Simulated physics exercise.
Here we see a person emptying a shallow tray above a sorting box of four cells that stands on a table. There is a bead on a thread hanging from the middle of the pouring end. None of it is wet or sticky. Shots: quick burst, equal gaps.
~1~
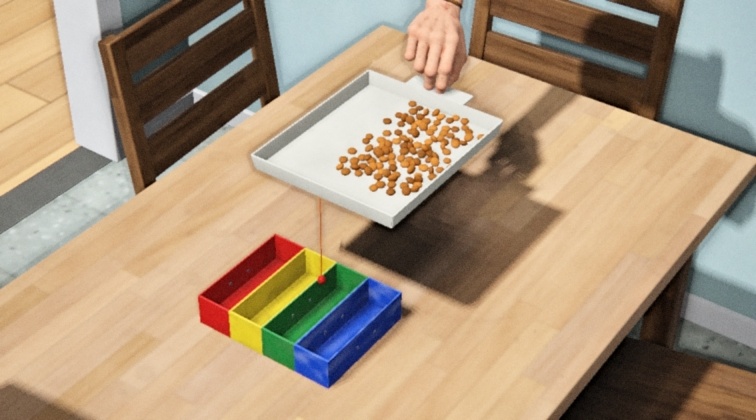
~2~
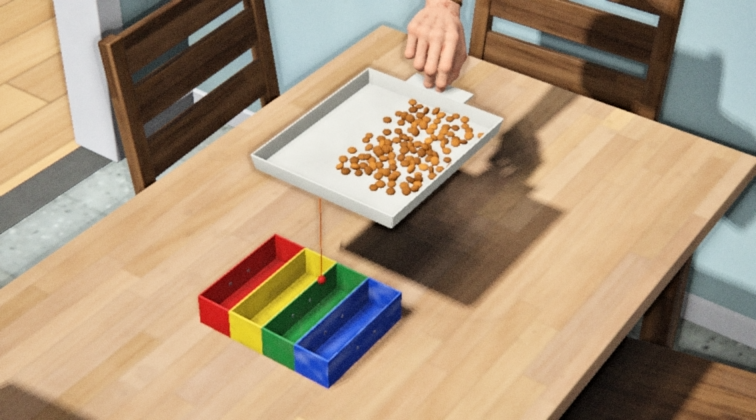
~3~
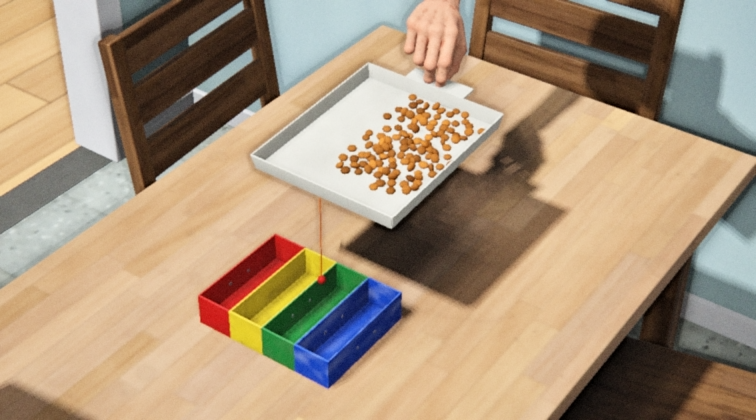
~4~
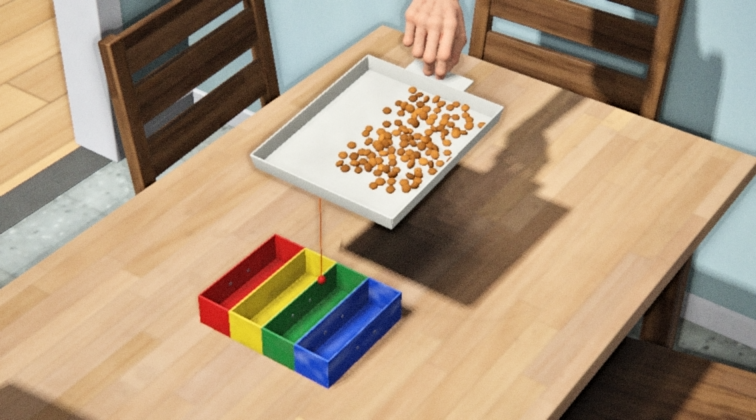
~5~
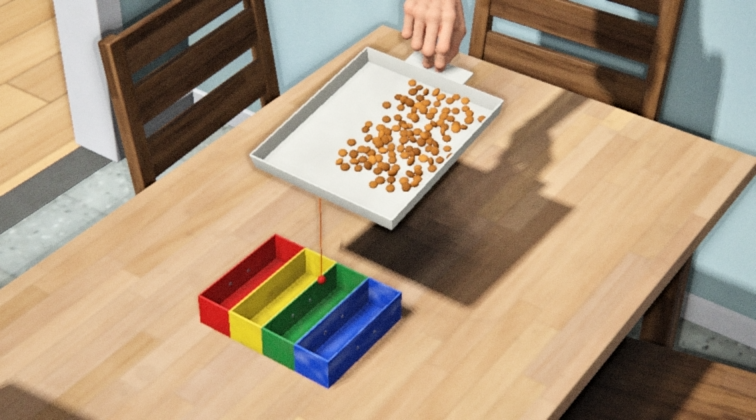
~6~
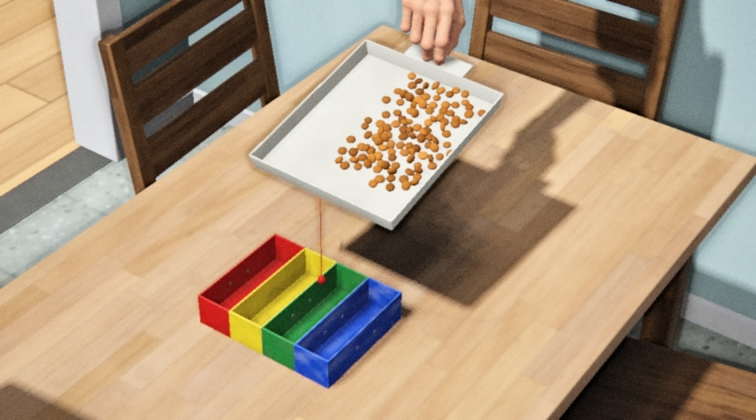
Above a four-coloured box on a table, a hand slightly tilts a tray of brown bits.
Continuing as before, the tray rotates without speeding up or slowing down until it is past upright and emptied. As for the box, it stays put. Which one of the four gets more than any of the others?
Most: Blue.
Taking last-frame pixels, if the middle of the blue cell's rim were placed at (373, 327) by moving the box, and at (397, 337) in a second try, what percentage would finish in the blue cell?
It would be near 40 per cent first and near 20 per cent second.
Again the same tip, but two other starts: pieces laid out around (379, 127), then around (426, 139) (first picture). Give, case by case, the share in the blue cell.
Respectively 30 and 40 in a hundred.
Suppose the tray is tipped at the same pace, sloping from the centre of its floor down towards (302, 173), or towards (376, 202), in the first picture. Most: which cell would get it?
First the cell in red, then the cell in blue.
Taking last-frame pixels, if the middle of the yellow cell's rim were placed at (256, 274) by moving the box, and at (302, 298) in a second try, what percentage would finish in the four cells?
In order, about 30 and 90 in a hundred.
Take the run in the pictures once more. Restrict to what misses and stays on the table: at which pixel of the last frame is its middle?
Close to (389, 392).
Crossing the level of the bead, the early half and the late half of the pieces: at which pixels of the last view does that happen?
Early-half point (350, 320); late-half point (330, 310).
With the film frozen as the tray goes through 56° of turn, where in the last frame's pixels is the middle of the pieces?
Look around (363, 184) in the last picture.
Soon after the last picture, tray tipped steeply; nearly all on the tray; a stray few falling or outside the box.
A little later, tray tipped right over; about half on the tray; a small part in the blue cell; a stray few in the green cell; about a third falling or outside the box.
Later still, tray tipped past a quarter turn; about a third in the blue cell; about a quarter in the green cell; a small part in the yellow cell; about a third falling or outside the box.
At rest, tray tipped past a quarter turn; about a third in the blue cell; about a quarter in the green cell; a small part in the yellow cell; none in the red cell; about a third outside the box.
